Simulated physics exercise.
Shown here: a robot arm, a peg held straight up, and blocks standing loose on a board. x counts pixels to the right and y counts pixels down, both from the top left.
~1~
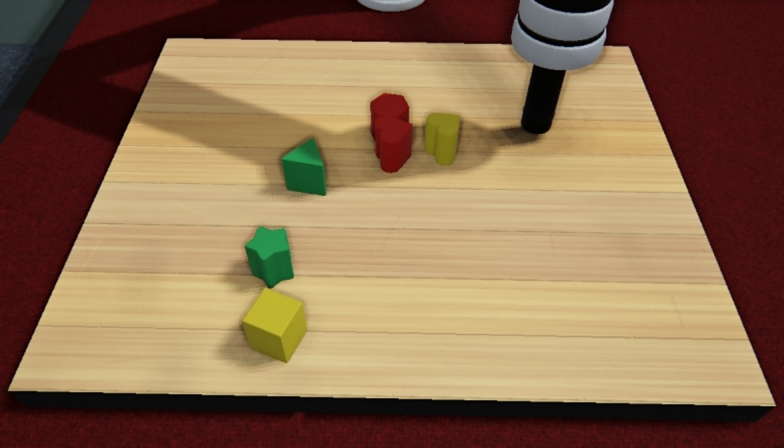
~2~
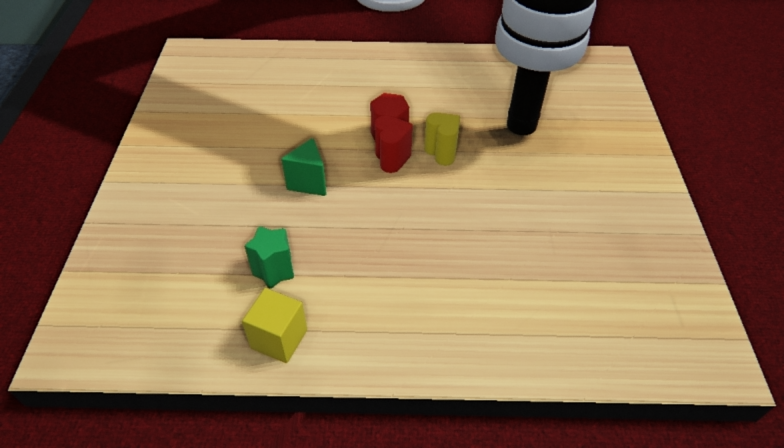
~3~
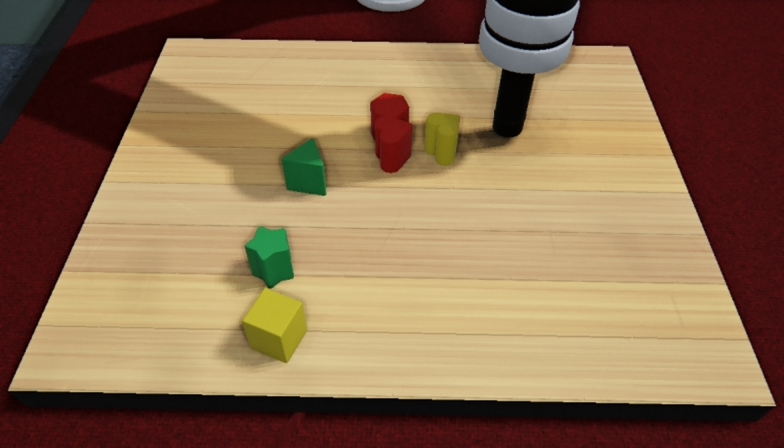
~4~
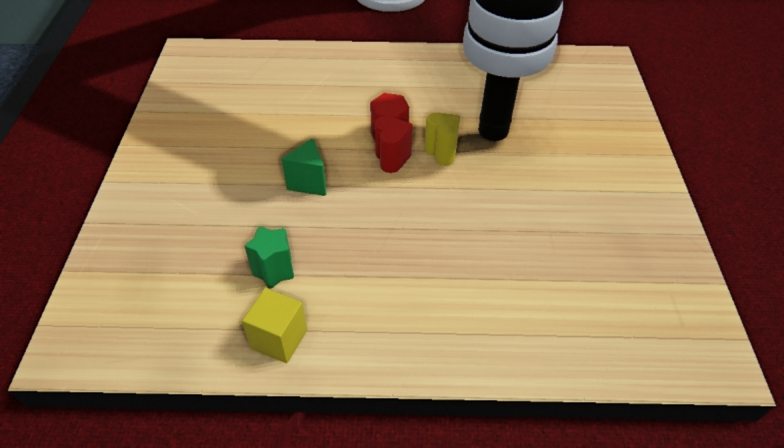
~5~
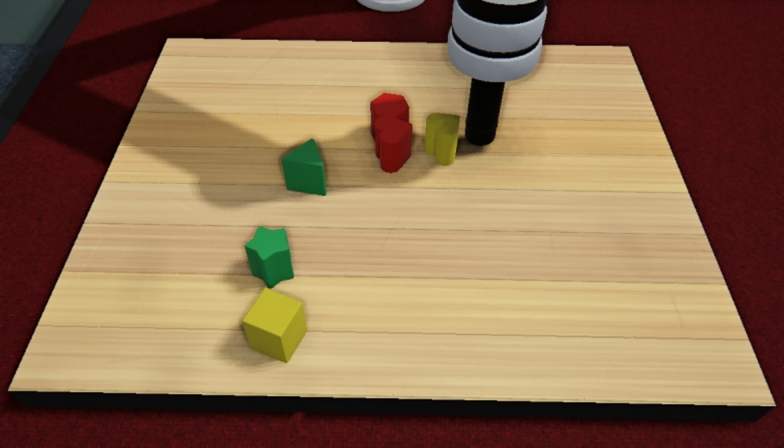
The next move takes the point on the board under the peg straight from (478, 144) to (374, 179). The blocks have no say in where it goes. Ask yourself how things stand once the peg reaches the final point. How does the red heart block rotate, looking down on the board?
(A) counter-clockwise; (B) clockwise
Answer: A.
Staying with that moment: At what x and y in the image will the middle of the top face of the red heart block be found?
The centre of its top face lies at (333, 127).
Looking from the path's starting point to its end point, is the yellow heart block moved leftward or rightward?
With start-to-end as forward, it shifts right.
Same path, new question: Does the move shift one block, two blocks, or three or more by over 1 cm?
Two get moved.
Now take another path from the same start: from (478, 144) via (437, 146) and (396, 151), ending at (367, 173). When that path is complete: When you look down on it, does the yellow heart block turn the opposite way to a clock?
Yes, that is what happens.
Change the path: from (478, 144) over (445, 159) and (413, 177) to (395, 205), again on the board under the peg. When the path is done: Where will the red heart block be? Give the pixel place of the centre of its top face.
It sits at (367, 129).
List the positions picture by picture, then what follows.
In the first frame, tip of the peg at (536, 126), middles of tops, red six-sided block at (390, 104), red heart block at (392, 128), yellow heart block at (445, 122).
In the second frame, peg at (521, 127), nothing pushed.
In the third frame, peg at (507, 129), nothing pushed.
In the fourth frame, peg at (493, 132), nothing pushed.
In the fifth frame, peg at (480, 137), red six-sided block at (390, 104), red heart block at (392, 128), yellow heart block at (445, 122).
The first path, step by step. One third of the way, peg at (445, 148); red heart block at (377, 130); yellow heart block at (416, 128).
Two thirds of the way, peg at (411, 159); red heart block at (355, 131), turned 45° anticlockwise; yellow heart block at (384, 126), turned 20° clockwise.
At the end, peg at (374, 171); red six-sided block unmoved; red heart block at (333, 127), turned 40° anticlockwise; yellow heart block at (365, 127), turned 45° clockwise.
